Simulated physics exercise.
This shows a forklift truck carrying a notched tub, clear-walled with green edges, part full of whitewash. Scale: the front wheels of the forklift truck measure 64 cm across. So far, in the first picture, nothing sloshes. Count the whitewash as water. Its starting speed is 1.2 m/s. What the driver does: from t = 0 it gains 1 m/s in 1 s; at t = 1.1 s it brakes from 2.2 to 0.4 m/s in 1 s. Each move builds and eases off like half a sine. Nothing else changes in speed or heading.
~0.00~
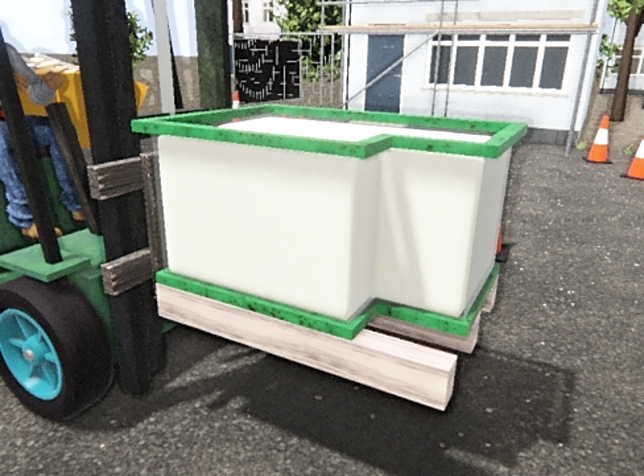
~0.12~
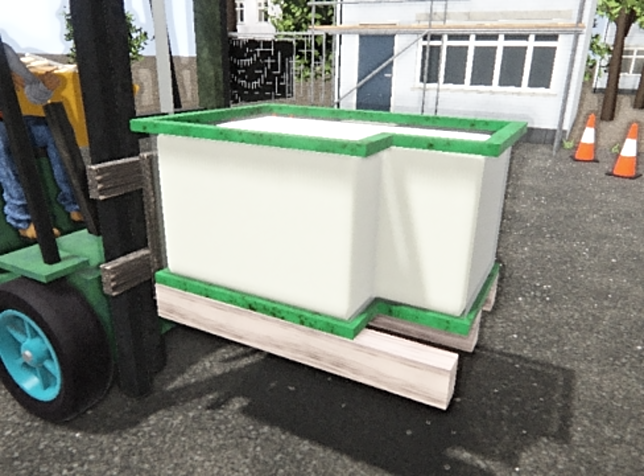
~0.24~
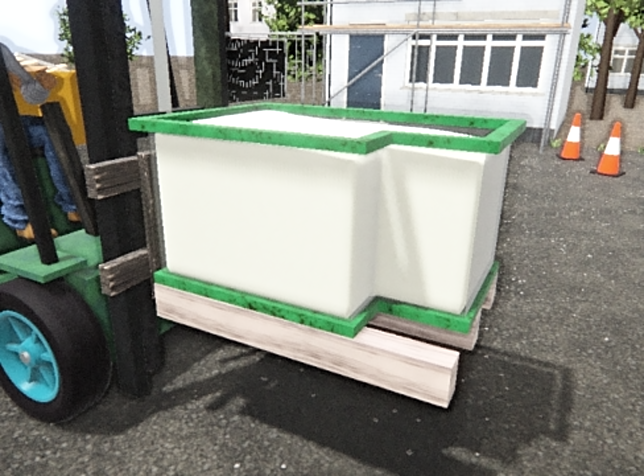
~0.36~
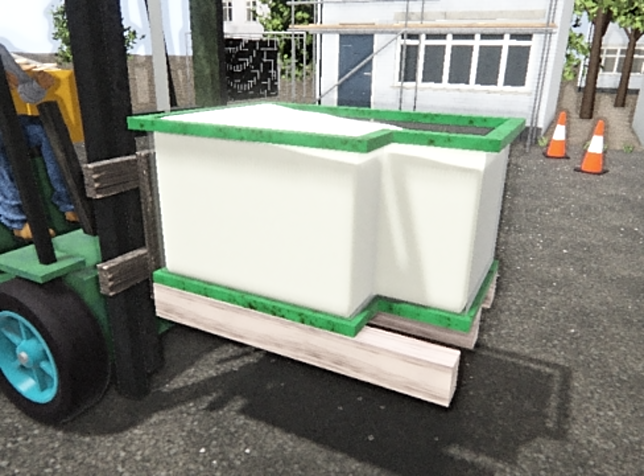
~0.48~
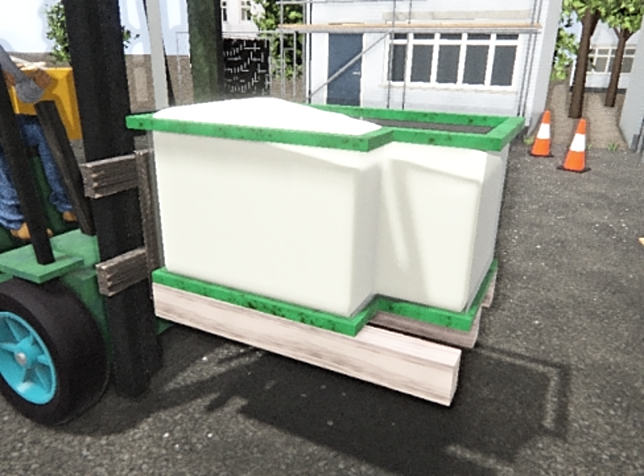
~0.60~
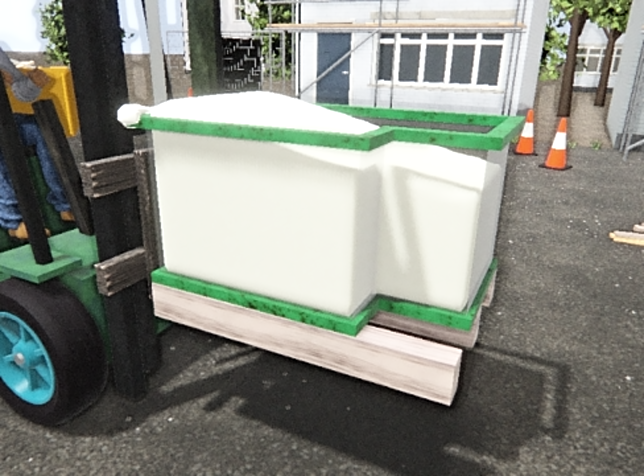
White liquid in a green-edged tub on a forklift tilts, rising toward the left end.
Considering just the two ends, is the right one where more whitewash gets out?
Yes.
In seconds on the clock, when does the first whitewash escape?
It first spills at close to 0.8 s.
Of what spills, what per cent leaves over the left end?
Share: Around 20%.
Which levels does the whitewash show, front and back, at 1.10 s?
Front level 50 cm, back level 50 cm.
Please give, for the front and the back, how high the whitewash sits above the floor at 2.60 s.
Level: ~ 34 cm in front; 52 cm behind.
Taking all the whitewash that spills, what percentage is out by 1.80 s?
About 50 percent, give or take.
By 1.10 s front 51 cm, middle 50 cm, back 51 cm above the floor; the loss stands at 2 per cent, over the left end.
By 1.80 s front 62 cm, middle 47 cm, back 30 cm above the floor; the loss stands at 6 per cent, over the right end and the left end, a little elsewhere.
By 2.60 s front 34 cm, middle 46 cm, back 52 cm above the floor; the loss stands at 11 per cent, over the right end, a little elsewhere.
By 5.09 s the loss stands at 12 per cent, over the right end, a little elsewhere; the right end has passed 7 per cent and the left end 2.
